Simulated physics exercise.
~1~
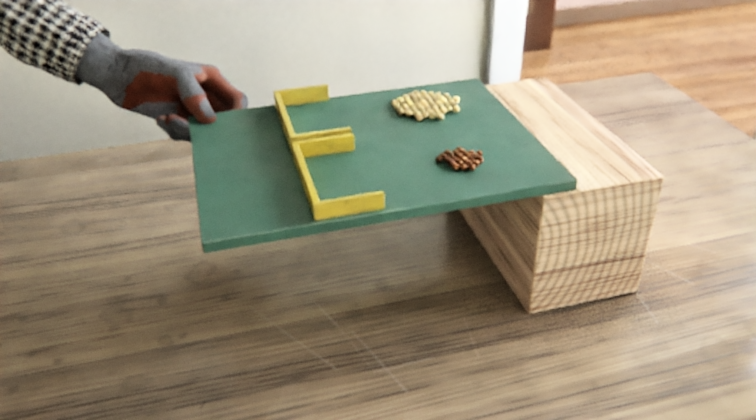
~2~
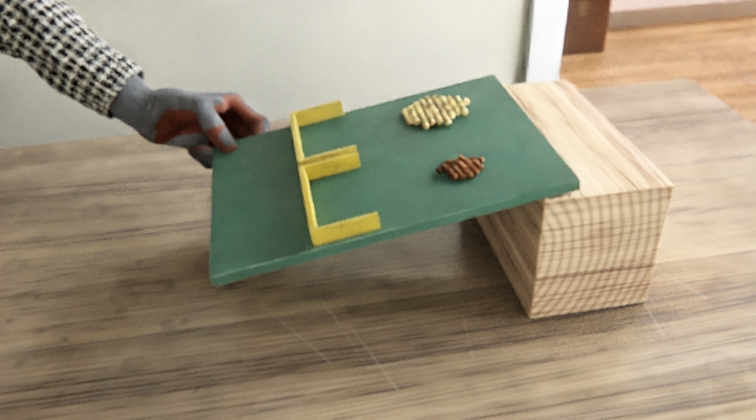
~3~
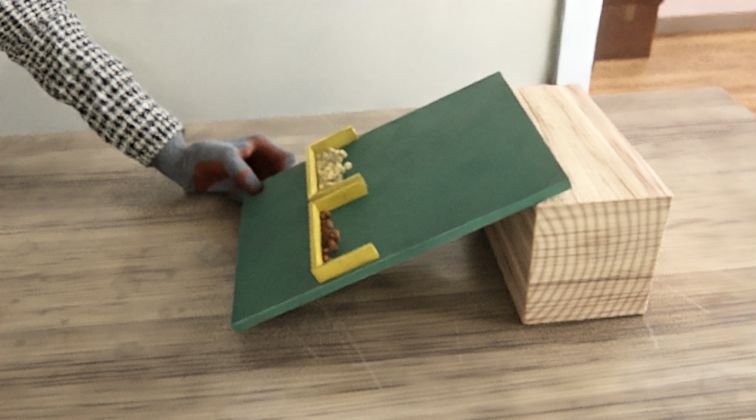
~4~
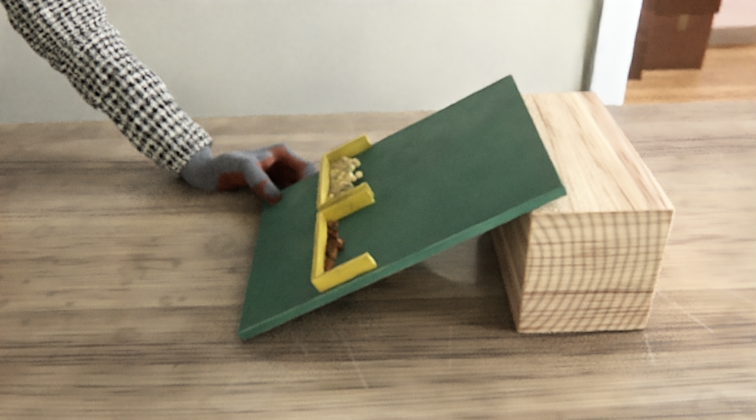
A green board tilts as a gloved hand lowers it, and two piles slide into yellow bars.
